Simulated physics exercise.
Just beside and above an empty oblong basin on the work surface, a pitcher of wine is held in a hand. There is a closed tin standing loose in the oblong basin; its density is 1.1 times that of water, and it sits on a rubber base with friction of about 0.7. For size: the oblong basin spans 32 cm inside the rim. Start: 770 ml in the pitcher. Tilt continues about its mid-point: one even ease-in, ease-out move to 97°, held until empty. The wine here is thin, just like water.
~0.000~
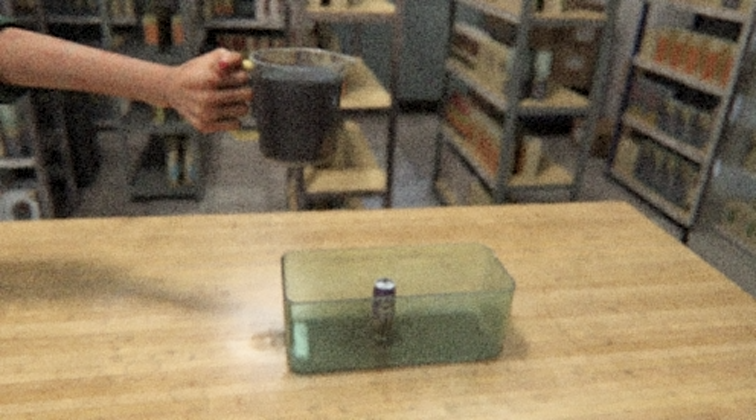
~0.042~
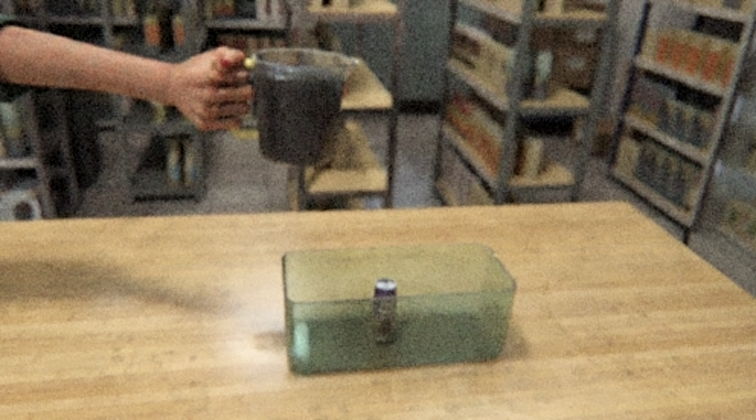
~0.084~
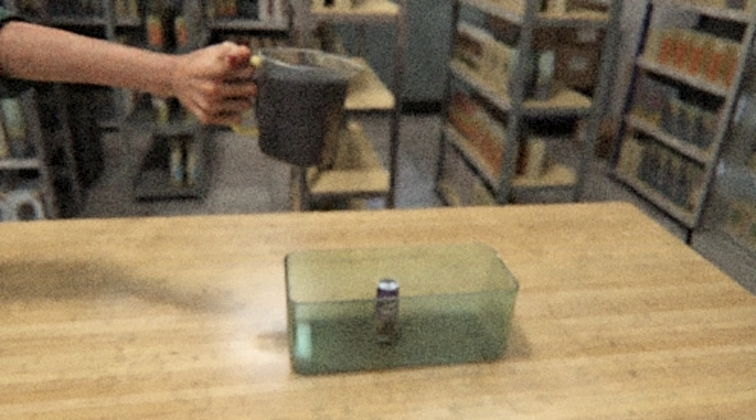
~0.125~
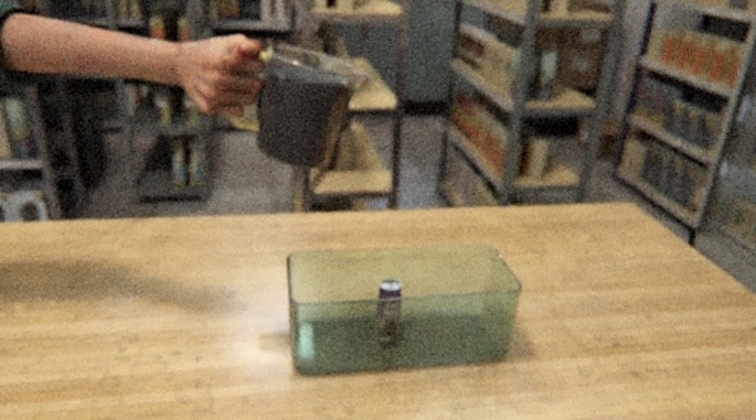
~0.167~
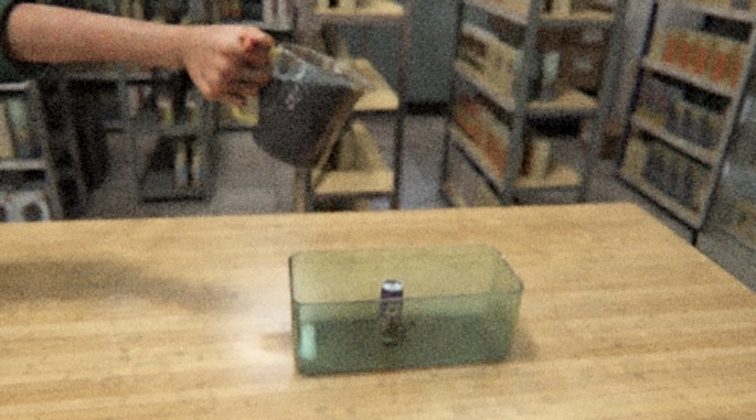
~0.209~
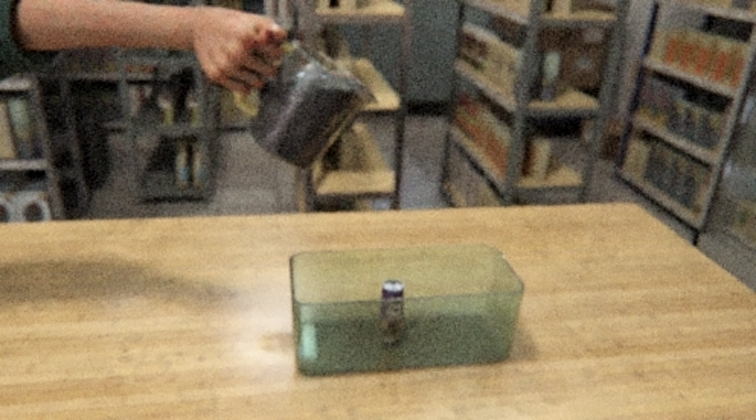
A hand reaching in from the left tilts a clear pitcher of dark wine clockwise, slowly at first and then faster, its right rim lowering while the liquid shifts inside. Below it, a translucent green oblong basin with a small closed tin standing inside sits on a pale wooden work surface. Blurred shelves fill the room behind, seen from slightly above the tabletop in a nearly steady view.
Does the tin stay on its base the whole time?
It does not come down.
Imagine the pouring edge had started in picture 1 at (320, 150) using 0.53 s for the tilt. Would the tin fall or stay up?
After that, the tin overturns.
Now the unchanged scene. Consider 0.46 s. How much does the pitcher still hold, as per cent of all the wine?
At that time about 58 in a hundred parts are still held.
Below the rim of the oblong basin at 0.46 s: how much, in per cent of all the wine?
Around 3 percent.
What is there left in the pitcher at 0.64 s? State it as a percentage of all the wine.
Around 20 in a hundred is still there.
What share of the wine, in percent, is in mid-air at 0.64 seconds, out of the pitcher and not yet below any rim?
It comes to some 32 percent of the total.
Then, 0.46 s in, the tilt is 92° and 57 per cent is still to pour; the tin stands where it began.
Then, 0.64 s in, the tilt is 97° and 20 per cent is still to pour; the tin stands where it began.
Then, 0.82 s in, the tilt is 97° and 6 per cent is still to pour; the tin stands where it began.
Then, 1.03 s in, the tilt is 97° and 1 per cent is still to pour; the tin stands where it began.
Finally, the tin stands where it began.
